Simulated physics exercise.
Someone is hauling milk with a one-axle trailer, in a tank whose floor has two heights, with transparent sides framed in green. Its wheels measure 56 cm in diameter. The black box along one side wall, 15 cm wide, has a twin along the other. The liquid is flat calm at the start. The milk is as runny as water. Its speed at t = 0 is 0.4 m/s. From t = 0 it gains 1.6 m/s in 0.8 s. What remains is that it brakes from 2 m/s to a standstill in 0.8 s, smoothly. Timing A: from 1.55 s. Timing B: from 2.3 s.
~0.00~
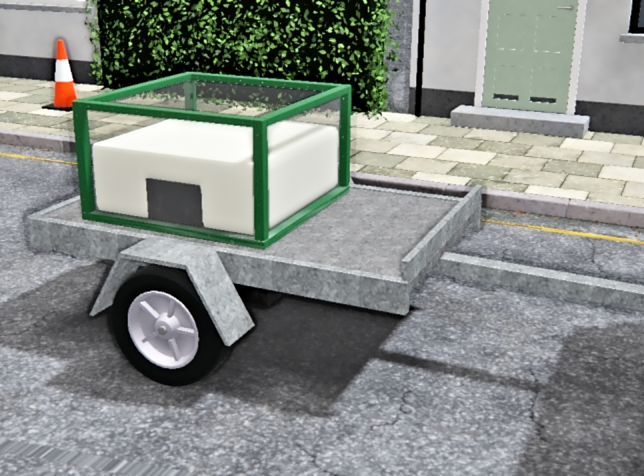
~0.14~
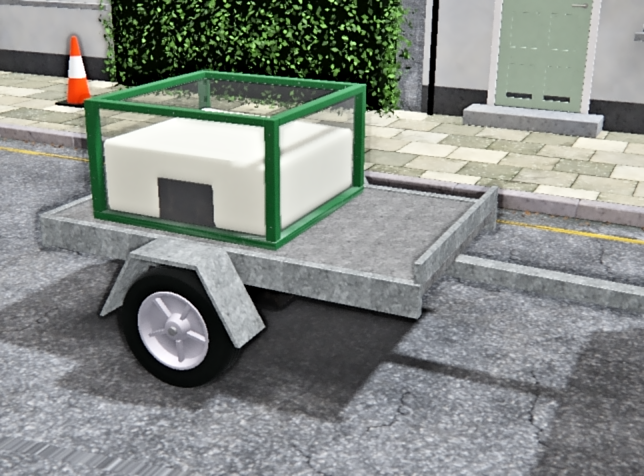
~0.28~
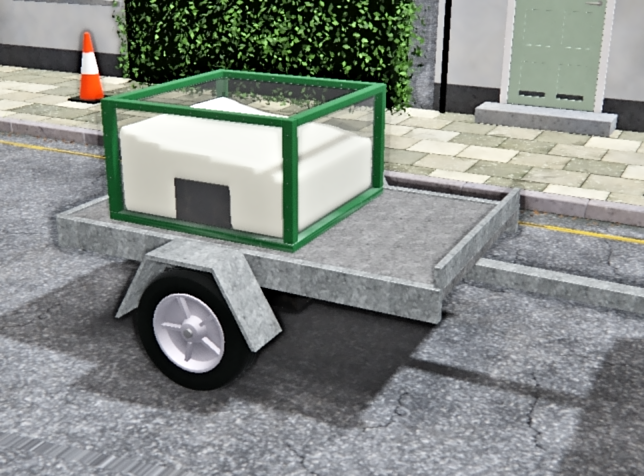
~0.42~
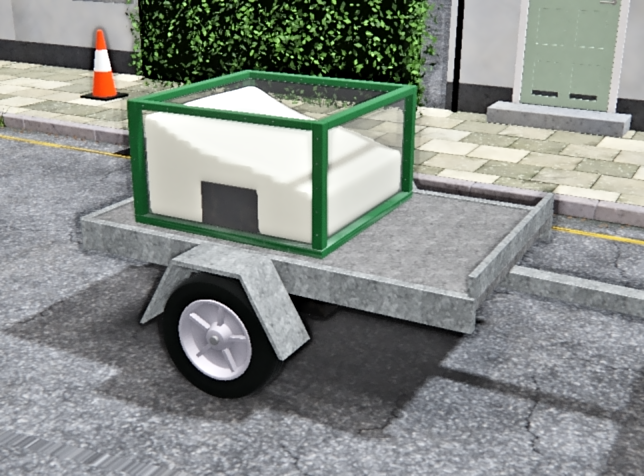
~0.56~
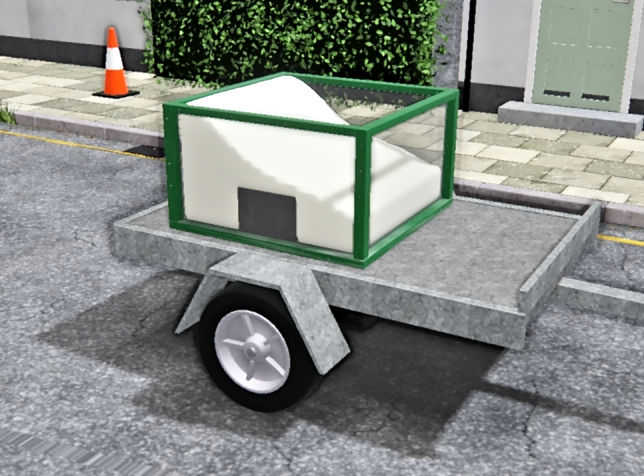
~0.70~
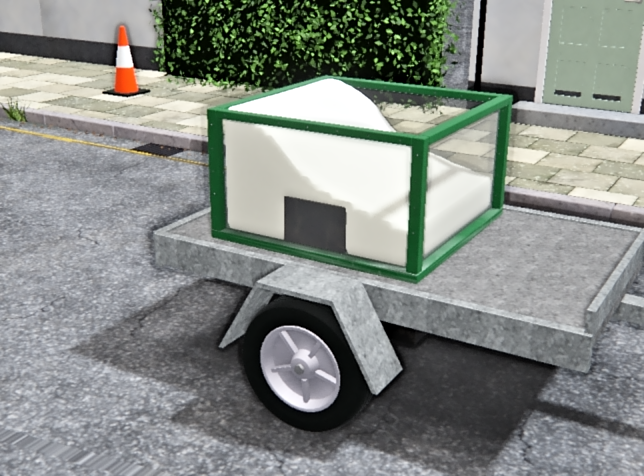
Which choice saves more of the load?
Plan A spills less.
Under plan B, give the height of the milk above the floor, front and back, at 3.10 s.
Front 44 cm, back 12 cm.
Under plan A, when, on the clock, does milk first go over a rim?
Near 2.5 s.
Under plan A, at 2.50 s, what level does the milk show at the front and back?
About 46 cm in front and 16 cm behind.
For plan A, 2.50 s in, front 45 cm, middle 36 cm, back 16 cm above the lowest part of the floor; no loss so far.
For plan A, 5.34 s in, the loss stands at 2 per cent, mostly over the back, some over the front, 5 of 249 litres.
For plan B, 3.10 s in, front 43 cm, middle 34 cm, back 12 cm above the lowest part of the floor; the loss stands at 5 per cent, over the front.
For plan B, 6.09 s in, the loss stands at 7 per cent, over the front, 17 of 249 litres.
